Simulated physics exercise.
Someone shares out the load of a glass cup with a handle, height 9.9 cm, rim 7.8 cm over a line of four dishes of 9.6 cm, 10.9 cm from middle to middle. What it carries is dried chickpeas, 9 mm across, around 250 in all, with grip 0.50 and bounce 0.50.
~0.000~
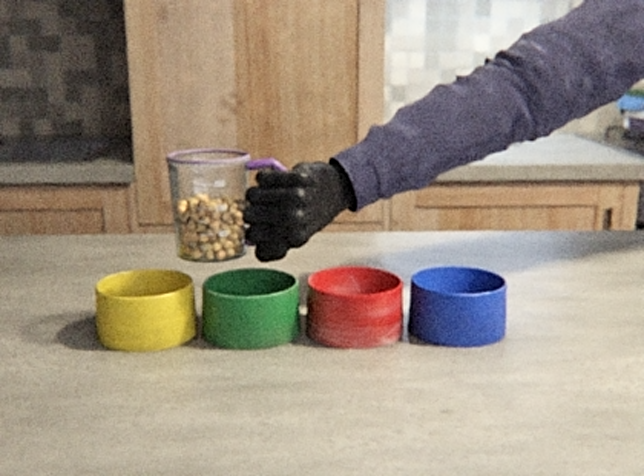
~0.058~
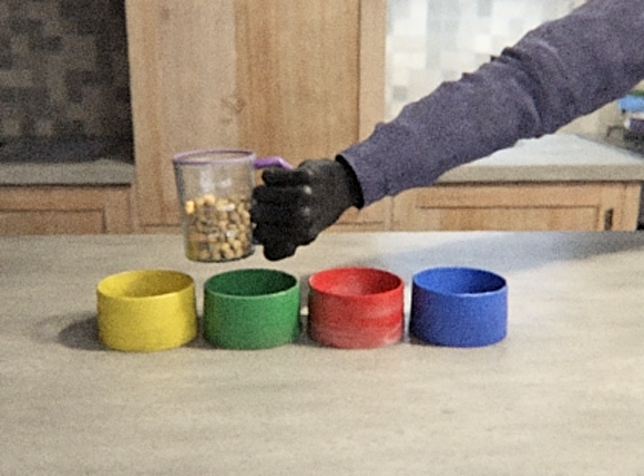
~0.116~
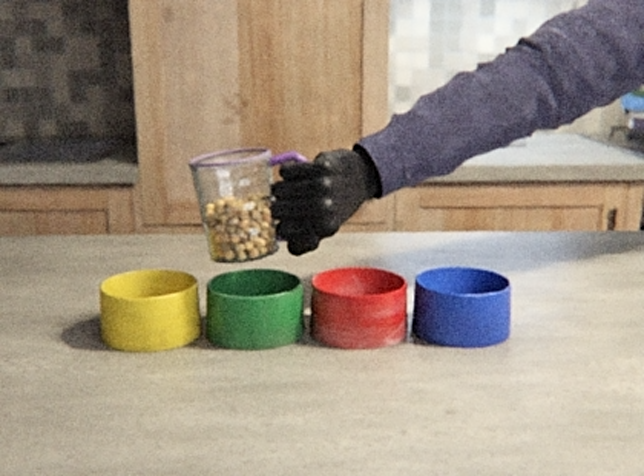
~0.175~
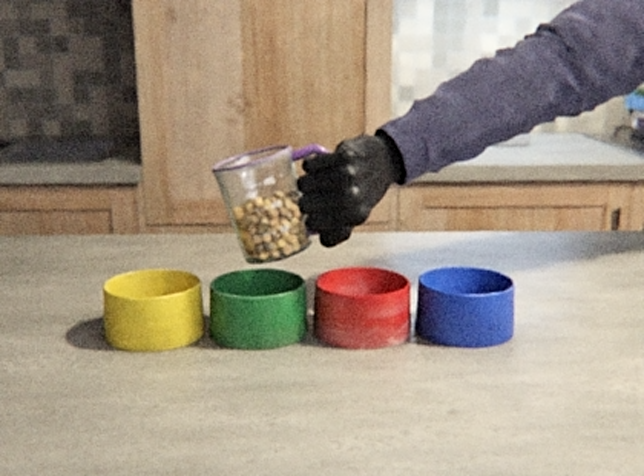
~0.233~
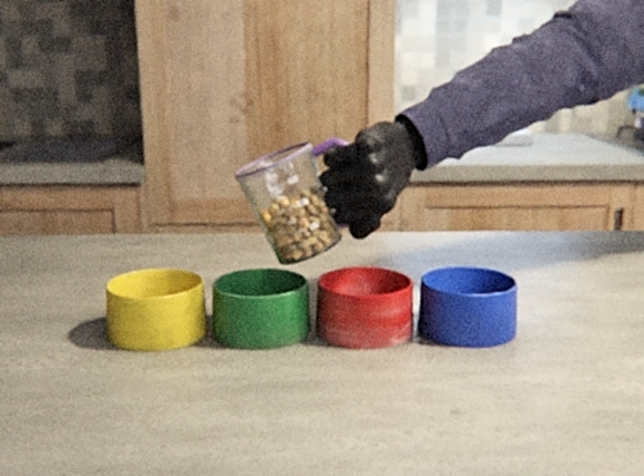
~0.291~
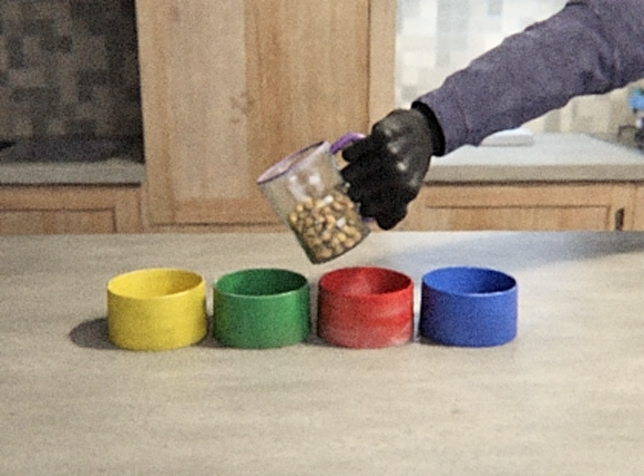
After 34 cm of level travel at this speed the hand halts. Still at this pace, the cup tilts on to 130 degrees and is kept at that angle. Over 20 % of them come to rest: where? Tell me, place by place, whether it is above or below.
Red dish: Below the mark; blue dish: Above the mark; green dish: Below the mark; yellow dish: Below the mark; counter: Above the mark.
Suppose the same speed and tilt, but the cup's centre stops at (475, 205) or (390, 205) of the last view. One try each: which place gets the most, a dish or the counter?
Blue; red.
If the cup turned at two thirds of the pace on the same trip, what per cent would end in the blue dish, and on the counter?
Blue 80; counter 20.
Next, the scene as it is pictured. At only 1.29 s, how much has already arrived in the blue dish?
By that moment, around 65 percent has got there.
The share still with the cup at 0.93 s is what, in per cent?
Around 95 percent.
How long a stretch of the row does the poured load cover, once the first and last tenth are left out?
It spans roughly 10 centimetres along the row.
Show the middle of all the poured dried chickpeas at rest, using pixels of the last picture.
At about (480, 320).
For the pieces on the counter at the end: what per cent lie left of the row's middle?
About 0 percent.
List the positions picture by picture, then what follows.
In the first frame, cup at (210, 205), tilt 0 degrees, lip at (169, 157), moved 0.0 cm; middle of the pieces at (212, 224); yellow dish at (145, 283); green dish at (250, 282); red dish at (355, 281); blue dish at (459, 280).
In the second frame, cup at (217, 206), tilt 2 degrees, lip at (174, 158), moved 0.6 cm; middle of the pieces at (220, 225).
In the third frame, cup at (238, 206), tilt 7 degrees, lip at (191, 162), moved 2.3 cm; middle of the pieces at (242, 224).
In the fourth frame, cup at (265, 205), tilt 15 degrees, lip at (214, 168), moved 4.8 cm; middle of the pieces at (272, 223).
In the fifth frame, cup at (292, 205), tilt 22 degrees, lip at (237, 175), moved 7.2 cm; middle of the pieces at (300, 222).
In the sixth frame, cup at (317, 204), tilt 29 degrees, lip at (258, 182), moved 9.6 cm; middle of the pieces at (327, 221); yellow dish at (156, 283); green dish at (261, 282); red dish at (366, 281); blue dish at (470, 280). Its pace works out near 130 degrees a second; the hand travels 42 cm a second.
Then, at 0.67 s, tilt 78 degrees; cup holds 100 %.
Then, at 0.93 s, tilt 111 degrees; cup holds 95 %, blue 5 %.
After 1.29 s, tilt 130 degrees; cup holds 5 %, blue 65 %.
By 1.9 s all is still; red 0 %, blue 70 %, green 0 %, yellow 0 %, counter 30 %.
